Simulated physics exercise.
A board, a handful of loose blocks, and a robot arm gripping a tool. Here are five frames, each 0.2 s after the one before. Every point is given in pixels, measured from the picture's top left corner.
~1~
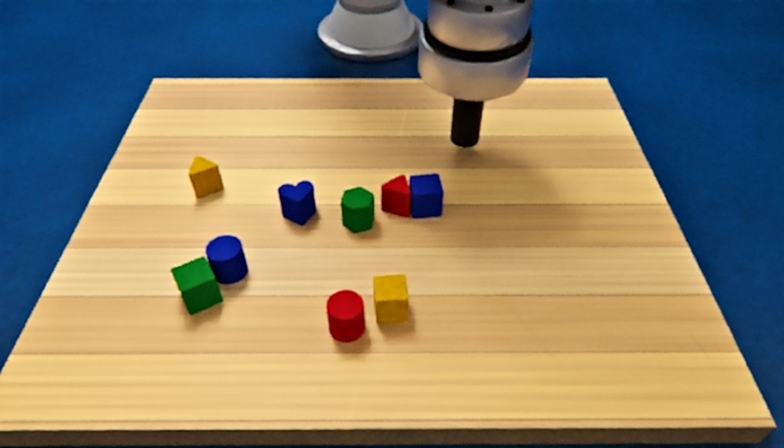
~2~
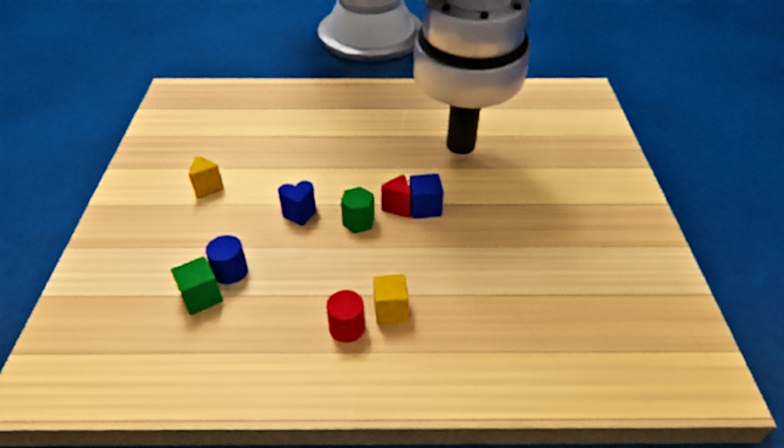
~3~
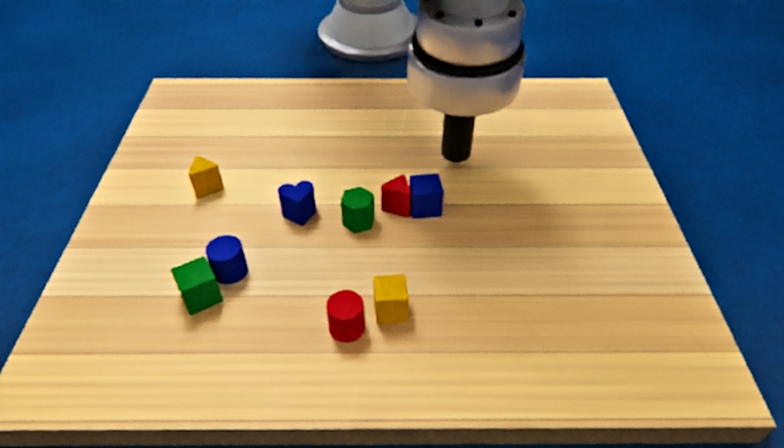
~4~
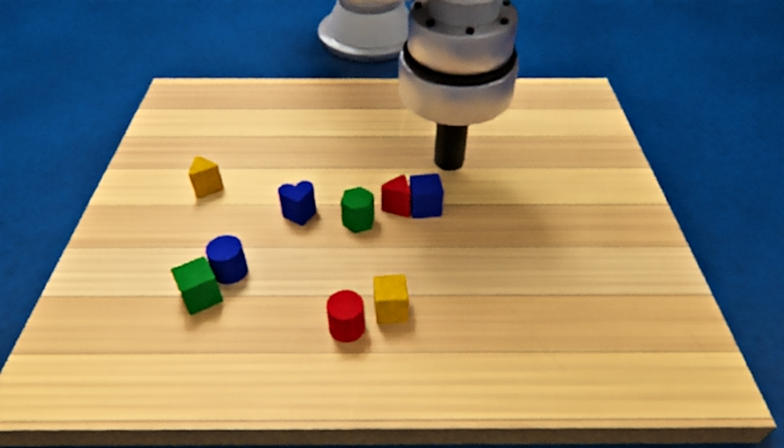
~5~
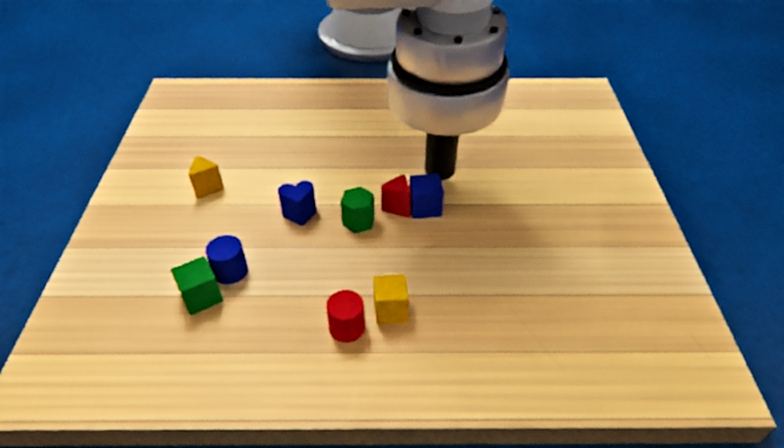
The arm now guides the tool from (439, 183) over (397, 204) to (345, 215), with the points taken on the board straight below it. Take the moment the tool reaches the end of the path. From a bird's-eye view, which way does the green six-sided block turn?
Clockwise from above.
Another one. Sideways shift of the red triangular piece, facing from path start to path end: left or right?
Facing from start to end, it shifts left.
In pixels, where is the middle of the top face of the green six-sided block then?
The top centre is at (332, 213).
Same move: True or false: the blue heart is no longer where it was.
My answer: False.
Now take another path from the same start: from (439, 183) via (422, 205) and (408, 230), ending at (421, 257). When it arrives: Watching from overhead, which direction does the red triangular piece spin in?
Top view: Clockwise.
The first path, step by step. One third of the way, tool (412, 185); red triangular piece (391, 188); blue square (422, 194).
Two thirds of the way, tool (379, 196); green six-sided block (349, 203), turned 40° clockwise; red triangular piece (375, 204), turned 60° anticlockwise; blue square (421, 196), turned 20° anticlockwise.
At the end, tool (344, 202); blue heart unmoved; green six-sided block (332, 213), turned 25° clockwise; red triangular piece (372, 207), turned 80° anticlockwise; blue square (421, 196), turned 20° anticlockwise.
